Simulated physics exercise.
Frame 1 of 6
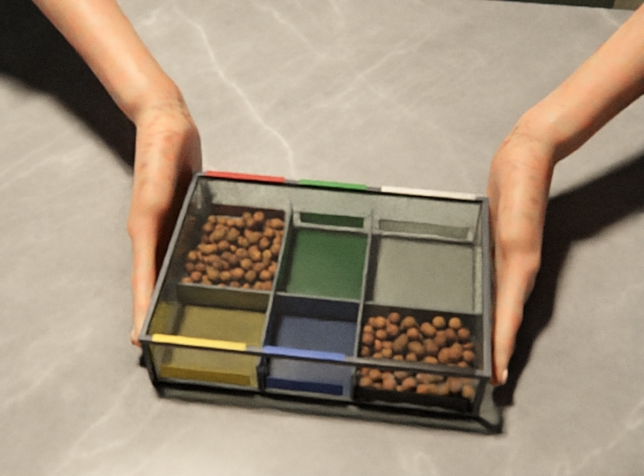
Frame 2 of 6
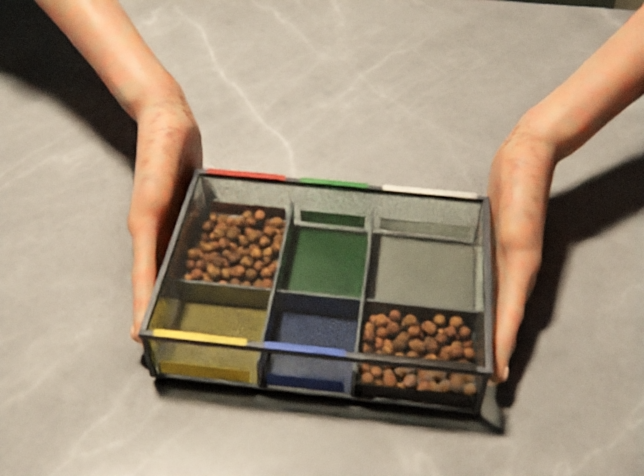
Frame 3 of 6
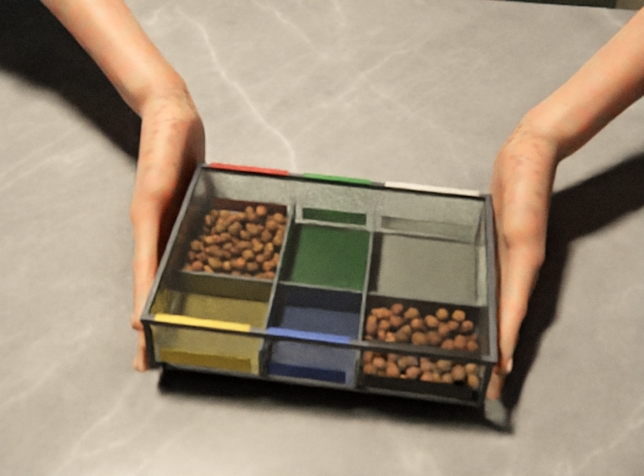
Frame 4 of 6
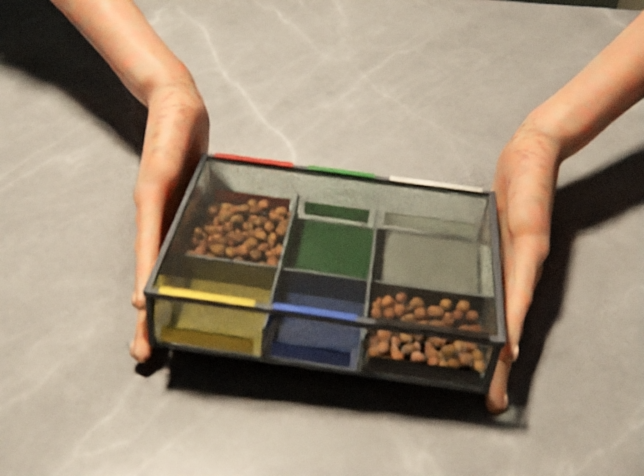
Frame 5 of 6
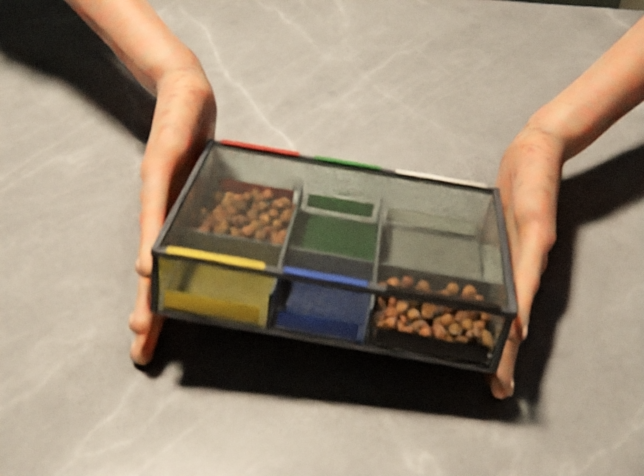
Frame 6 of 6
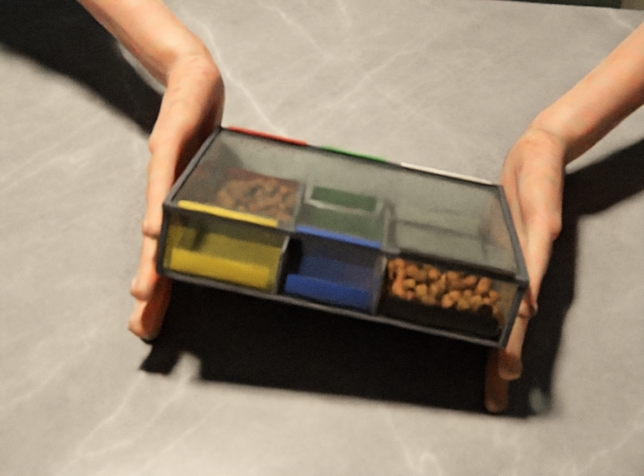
A clear, divided box holding small brown balls in two compartments was lifted off a gray marbled surface by two hands, which gradually tilted it so its front side rose into fuller view.
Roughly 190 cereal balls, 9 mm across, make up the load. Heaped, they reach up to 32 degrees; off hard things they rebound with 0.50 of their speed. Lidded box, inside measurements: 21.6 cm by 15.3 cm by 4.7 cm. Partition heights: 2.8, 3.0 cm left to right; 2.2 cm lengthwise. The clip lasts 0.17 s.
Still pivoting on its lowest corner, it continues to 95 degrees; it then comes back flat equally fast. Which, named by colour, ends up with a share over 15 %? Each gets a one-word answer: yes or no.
My answers are red yes, blue no, green no, yellow no, white yes, black no.
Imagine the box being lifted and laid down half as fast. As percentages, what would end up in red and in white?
Expect red at 50 percent and white at 40 percent.
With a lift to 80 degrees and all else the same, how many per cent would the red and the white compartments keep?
Result - red 50 percent, white 35 percent.
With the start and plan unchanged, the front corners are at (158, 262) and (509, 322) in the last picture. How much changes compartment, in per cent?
Estimate: Near 50 %.
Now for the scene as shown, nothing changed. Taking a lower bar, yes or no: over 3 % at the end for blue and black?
For blue, it does not; for black, it does.
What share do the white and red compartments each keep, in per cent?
White at 40 and red at 45, in per cent.
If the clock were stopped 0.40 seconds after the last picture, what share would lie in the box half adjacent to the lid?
70 per cent, give or take.
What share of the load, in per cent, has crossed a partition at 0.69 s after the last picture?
I'd say around 50 per cent.
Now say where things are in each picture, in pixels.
In the first picture, box tilt 0 degrees, front corners at (146, 337) and (484, 373); red 55 %, black 45 %.
In the second picture, box tilt 1 degrees, front corners at (146, 332) and (485, 369).
In the third picture, box tilt 4 degrees, front corners at (147, 317) and (490, 359), lowest corner right back.
In the fourth picture, box tilt 9 degrees, front corners at (151, 290) and (498, 339), lowest corner right back.
In the fifth picture, box tilt 16 degrees, front corners at (158, 250) and (510, 311), lowest corner right back.
In the sixth picture, box tilt 24 degrees, front corners at (169, 205) and (522, 280), lowest corner right back; red 55 %, black 45 %.
Then, 0.40 s after the last picture, tilt 94 degrees; red 50 %, green 5 %, white 20 %, black 25 %.
Then, 0.69 s after the last picture, tilt 38 degrees; red 45 %, green 5 %, white 40 %, black 5 %.
Then, 1.07 s after the last picture, tilt 0 degrees; red 45 %, green 5 %, white 40 %, black 5 %.
In the end, red 45 %, blue 0 %, green 5 %, yellow 0 %, white 40 %, black 5 %.
